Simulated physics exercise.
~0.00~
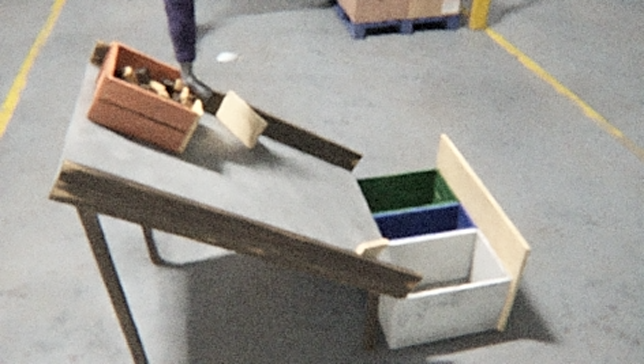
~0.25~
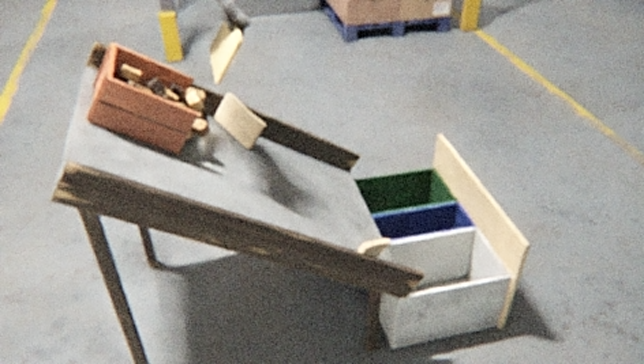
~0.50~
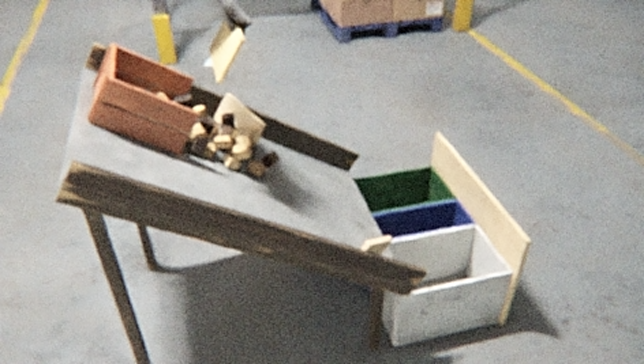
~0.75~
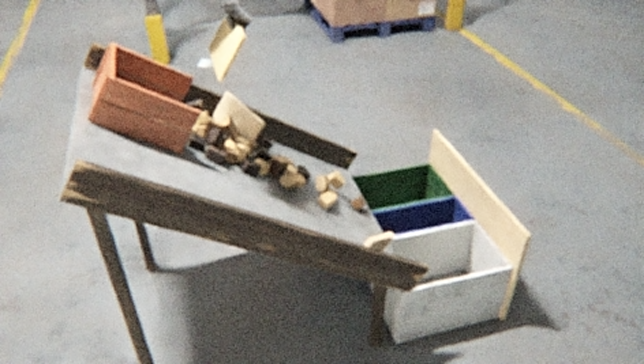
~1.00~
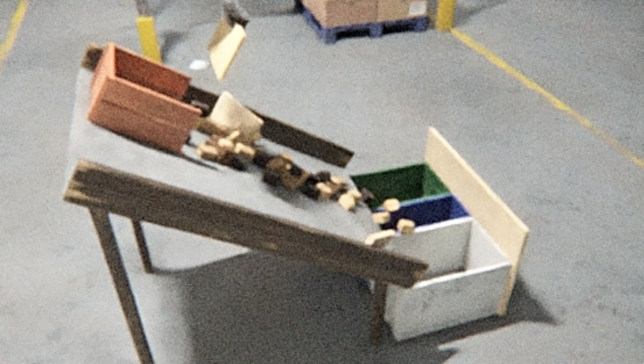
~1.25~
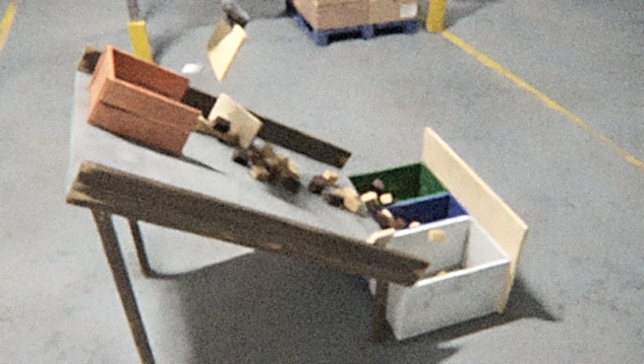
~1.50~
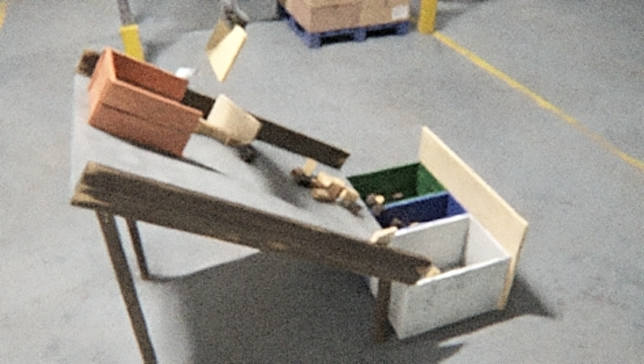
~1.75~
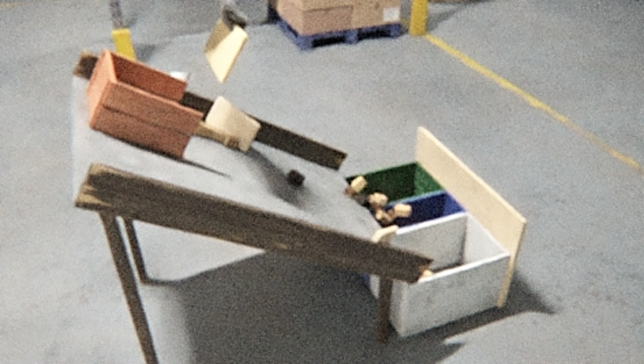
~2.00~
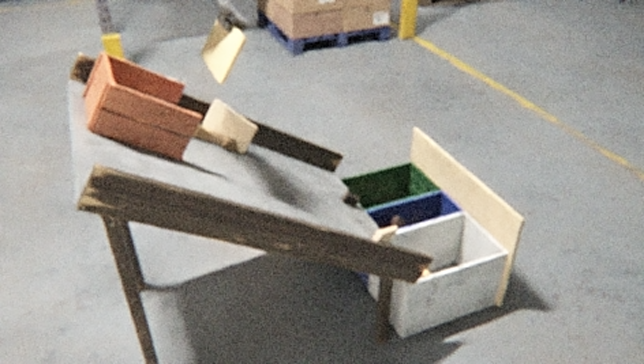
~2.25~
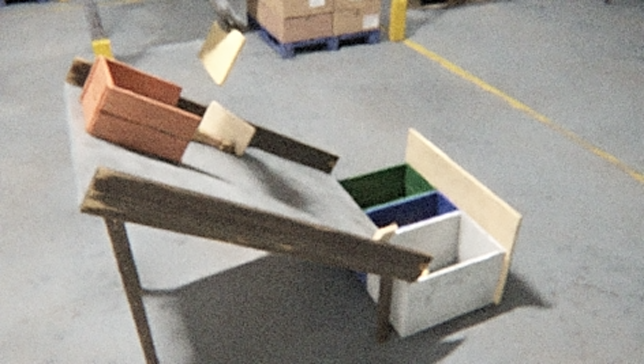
Wooden blocks spill from an orange pen, tumble down a sloping table and drop into totes.
